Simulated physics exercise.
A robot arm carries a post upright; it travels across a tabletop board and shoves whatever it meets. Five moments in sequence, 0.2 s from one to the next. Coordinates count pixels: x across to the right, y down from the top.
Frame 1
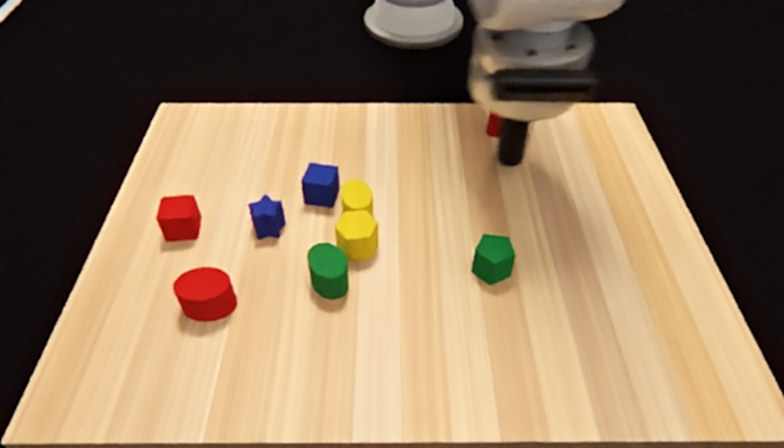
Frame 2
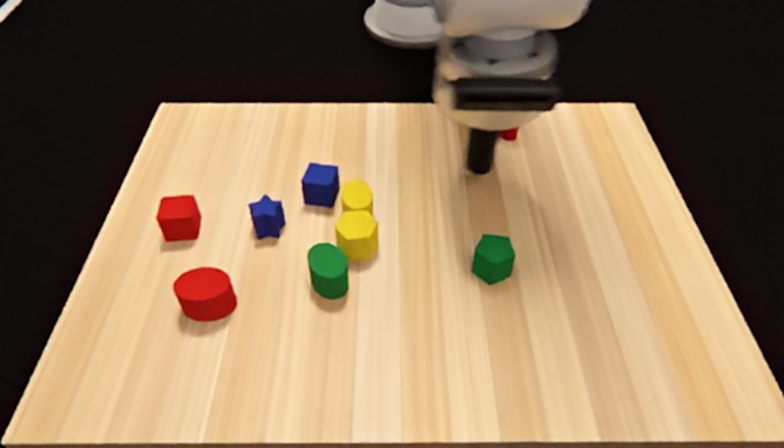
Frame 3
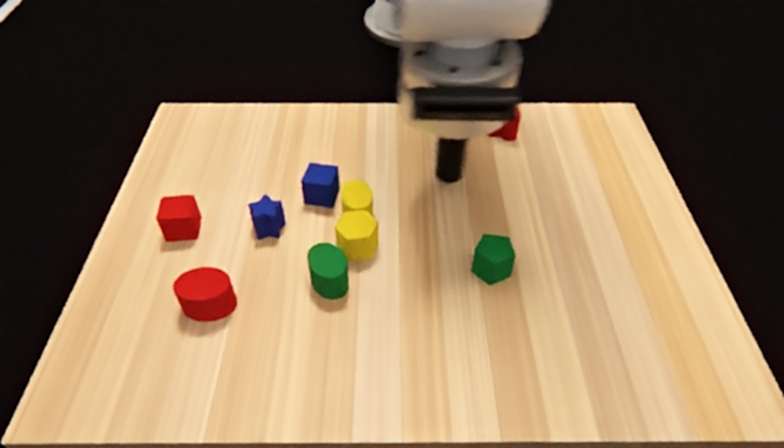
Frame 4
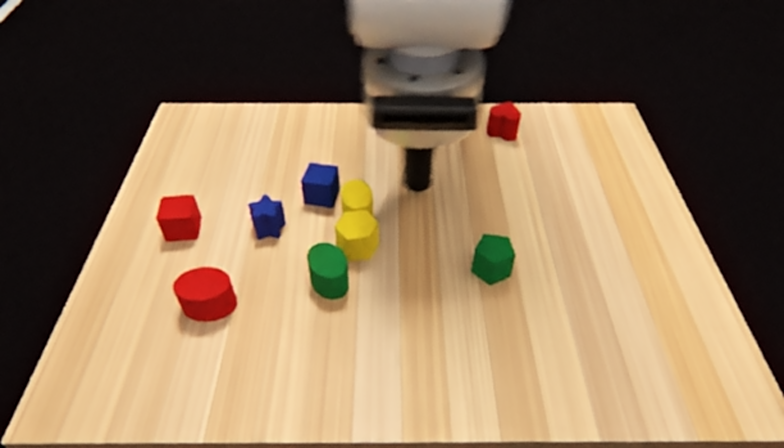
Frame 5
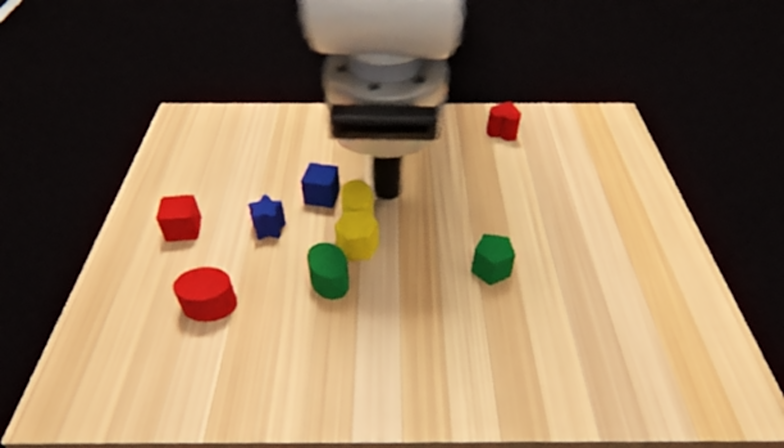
A robot arm with a black post glides left across the board past unmoving colored blocks.
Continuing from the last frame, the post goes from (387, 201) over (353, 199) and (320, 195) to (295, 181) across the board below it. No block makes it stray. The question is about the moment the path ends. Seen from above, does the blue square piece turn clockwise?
No
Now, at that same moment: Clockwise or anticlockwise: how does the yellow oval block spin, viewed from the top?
It turns round anticlockwise.
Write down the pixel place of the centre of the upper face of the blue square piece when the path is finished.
When the path ends, it will be at (260, 163).
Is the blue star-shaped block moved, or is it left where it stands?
That one stays where it is.
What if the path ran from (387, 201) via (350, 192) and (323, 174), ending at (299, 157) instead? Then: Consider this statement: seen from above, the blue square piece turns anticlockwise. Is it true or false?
That claim is true.
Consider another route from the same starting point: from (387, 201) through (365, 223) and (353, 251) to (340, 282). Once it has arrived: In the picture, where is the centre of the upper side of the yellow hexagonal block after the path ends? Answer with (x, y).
If I read the scene right, the answer is (327, 290).
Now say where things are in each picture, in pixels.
The first frame shows tip of the post (509, 158), middles of tops, blue star-shaped block (264, 206), blue square piece (320, 173), yellow hexagonal block (356, 224), yellow oval block (357, 193).
The second frame shows post (479, 166), nothing pushed.
The third frame shows post (448, 174), nothing pushed.
The fourth frame shows post (417, 182), nothing pushed.
The fifth frame shows post (387, 190), blue star-shaped block (264, 206), blue square piece (320, 173), yellow hexagonal block (356, 224), yellow oval block (357, 193).
On the path given first. One third of the way, post (352, 188); yellow oval block (340, 197), turned 50° anticlockwise.
Two thirds of the way, post (316, 184); blue square piece (285, 169); yellow oval block (338, 198), turned 60° anticlockwise.
At the end, post (293, 170); blue star-shaped block unmoved; blue square piece (260, 163), turned 35° anticlockwise; yellow hexagonal block unmoved; yellow oval block (338, 198), turned 60° anticlockwise.
